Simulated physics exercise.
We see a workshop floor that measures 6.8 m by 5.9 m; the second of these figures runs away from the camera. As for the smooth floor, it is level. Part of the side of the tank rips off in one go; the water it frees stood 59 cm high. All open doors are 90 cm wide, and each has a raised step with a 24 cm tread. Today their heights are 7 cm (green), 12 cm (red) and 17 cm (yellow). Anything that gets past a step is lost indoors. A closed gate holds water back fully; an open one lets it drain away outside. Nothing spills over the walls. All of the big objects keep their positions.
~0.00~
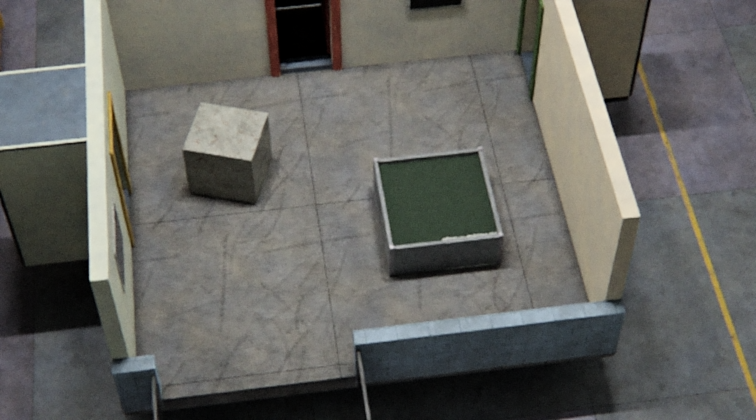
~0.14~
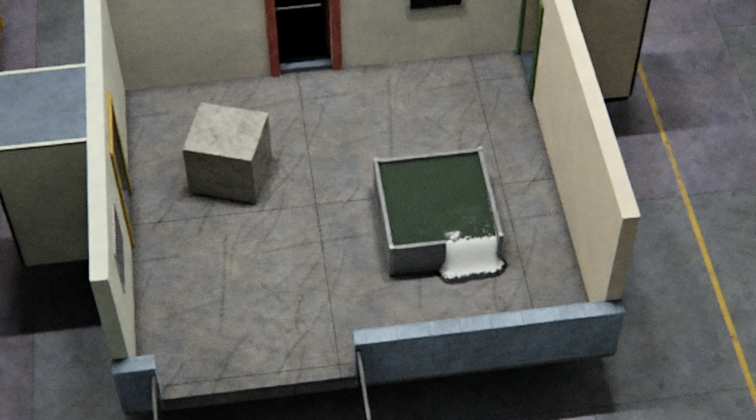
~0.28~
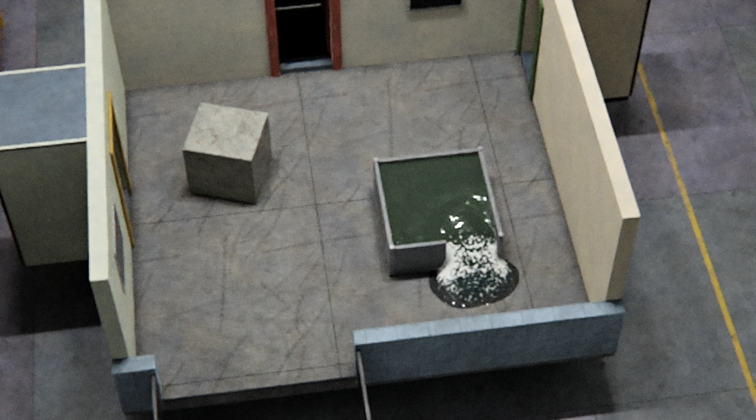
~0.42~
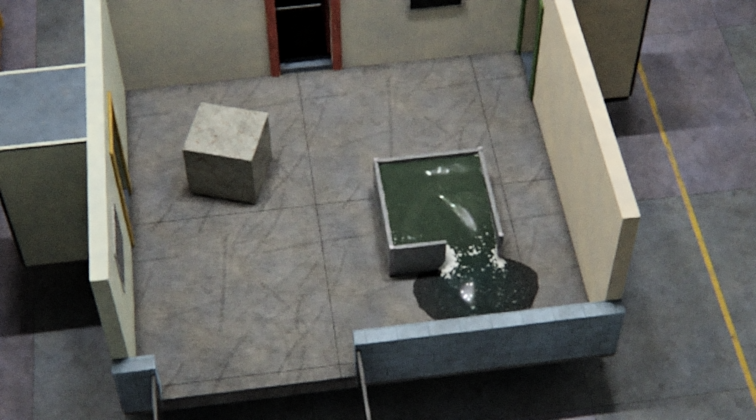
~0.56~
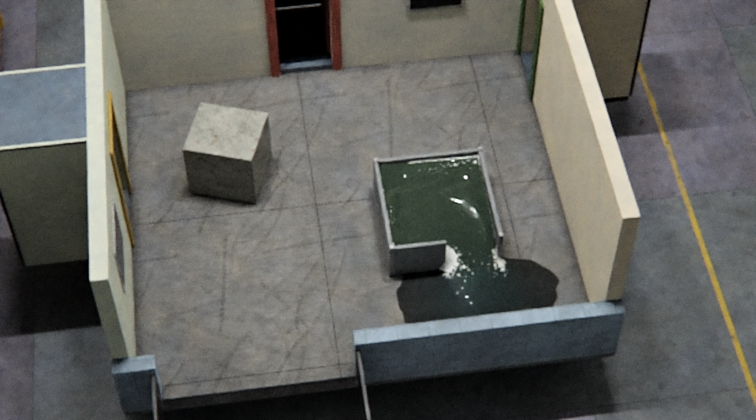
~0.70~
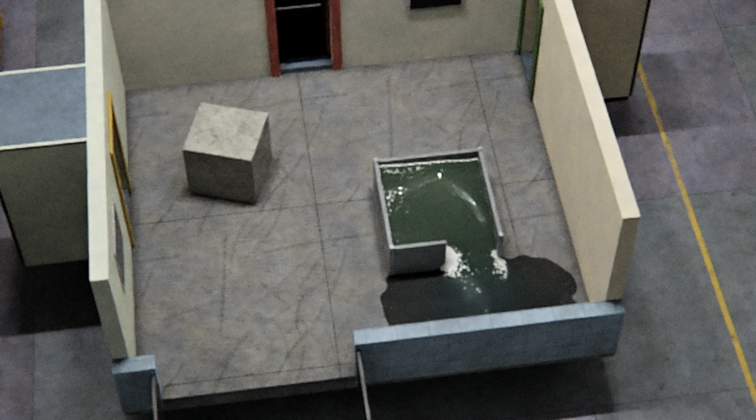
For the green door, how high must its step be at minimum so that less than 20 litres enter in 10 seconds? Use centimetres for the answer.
It must be at least about 7 cm.
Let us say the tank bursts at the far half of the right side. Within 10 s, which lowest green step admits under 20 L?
Estimate: Near 11.0 cm.
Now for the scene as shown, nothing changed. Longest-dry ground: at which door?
The red door.
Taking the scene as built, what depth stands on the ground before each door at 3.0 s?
The green door has 0 cm, the red door 0 cm and the yellow door 0 cm.
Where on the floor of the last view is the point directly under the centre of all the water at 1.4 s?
The water is centred near (453, 258).
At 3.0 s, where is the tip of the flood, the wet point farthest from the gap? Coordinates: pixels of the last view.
At about (150, 365).
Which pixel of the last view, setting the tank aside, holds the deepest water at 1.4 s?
Near pixel (590, 333).
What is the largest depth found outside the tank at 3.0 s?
I'd estimate roughly 24 cm.
After 1.4 s water covers 10 % of the floor, deepest (46 cm) near (590, 333); it has not reached the green door.
After 3.0 s water covers 40 % of the floor, deepest (24 cm) near (590, 333); it has not reached the green door.
After 10.0 s water covers 90 % of the floor; 7 cm at the green door, 19 litres in over its 7 cm step.
At the green door as built, the water arrived by 3.5 s and peaked near 9 cm at 6.0 s.
With a step of 6 cm, 27 litres would have come in within the 10 s; with 8 cm, 12 litres. So under 20 litres takes about 7 cm.
